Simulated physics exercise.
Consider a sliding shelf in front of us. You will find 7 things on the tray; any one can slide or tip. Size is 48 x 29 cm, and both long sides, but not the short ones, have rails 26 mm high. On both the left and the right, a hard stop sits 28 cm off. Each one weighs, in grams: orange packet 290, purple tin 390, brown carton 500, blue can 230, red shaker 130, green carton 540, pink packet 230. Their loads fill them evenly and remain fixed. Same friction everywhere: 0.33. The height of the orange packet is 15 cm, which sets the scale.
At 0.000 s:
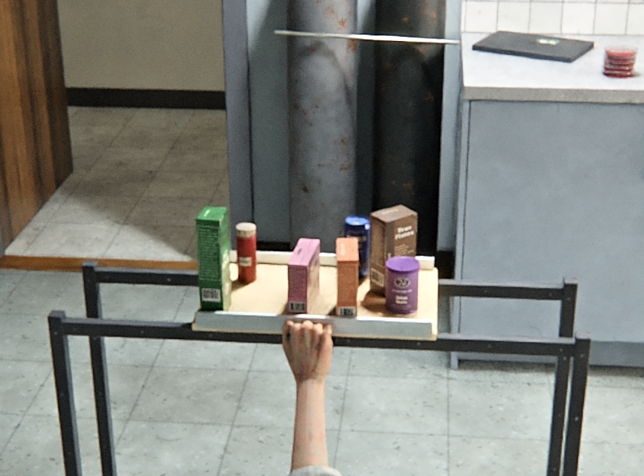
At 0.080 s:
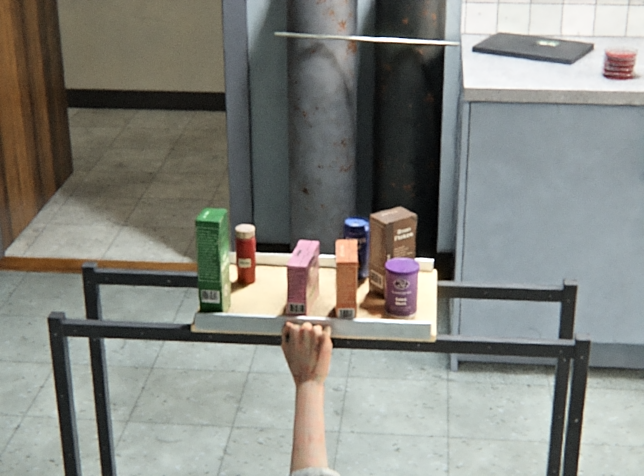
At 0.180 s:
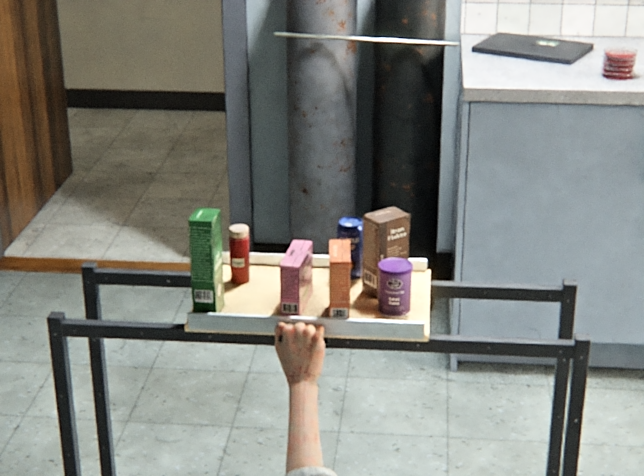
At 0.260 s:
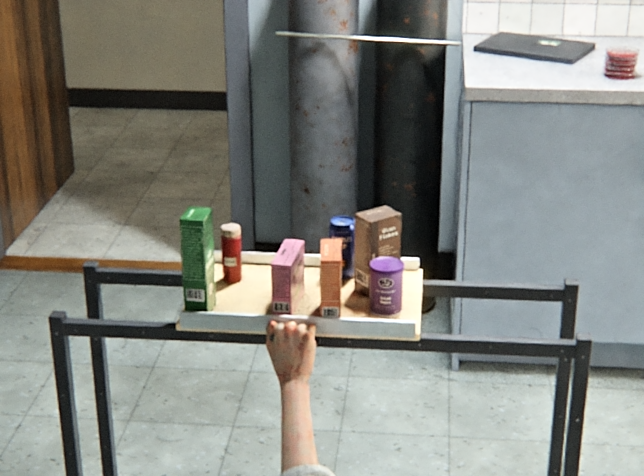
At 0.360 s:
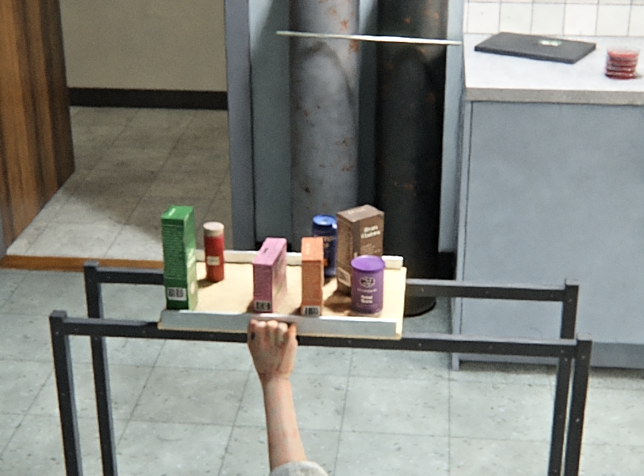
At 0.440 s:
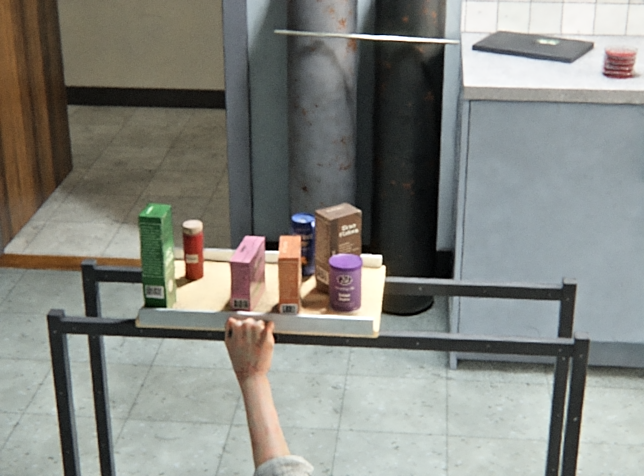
In a room with a tiled floor and a grey counter, a tray of upright cartons, packets and cans rests across a dark metal frame, a hand gripping its front edge. At first the tray stays still, then the hand slides it steadily left, the items riding along upright.
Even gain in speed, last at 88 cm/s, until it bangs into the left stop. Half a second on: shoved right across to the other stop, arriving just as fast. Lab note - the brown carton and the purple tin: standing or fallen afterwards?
My prediction: The brown carton will hold its balance, the purple tin will hold its balance.
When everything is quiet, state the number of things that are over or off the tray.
That makes 4.
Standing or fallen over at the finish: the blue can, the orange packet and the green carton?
Here's how it ends: The blue can never goes down, the orange packet comes down, and the green carton comes down.
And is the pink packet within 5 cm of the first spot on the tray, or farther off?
Outcome for the pink packet: Displaced.
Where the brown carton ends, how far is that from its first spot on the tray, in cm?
The shift is close to 0 cm.
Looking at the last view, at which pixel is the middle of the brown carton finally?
It ends near (526, 256).
By 0.84 s, tray 28 cm left; red shaker and green carton now off the tray; brown carton 10 cm from its spot near (217, 244); purple tin 10 cm from its spot near (221, 279).
By 1.54 s, tray 23 cm left; brown carton 11 cm from its spot near (233, 245); purple tin 11 cm from its spot near (239, 280); orange packet on its side.
By 2.34 s, tray 20 cm right; brown carton 11 cm from its spot near (435, 253); purple tin 11 cm from its spot near (446, 288); orange packet on its side.
When it is over (3.0 s), off the tray and tipped over, red shaker and green carton; lying over on the tray, orange packet and pink packet; the other 3 within 5 cm of the start. In the last view, brown carton near (526, 256), purple tin near (539, 292).
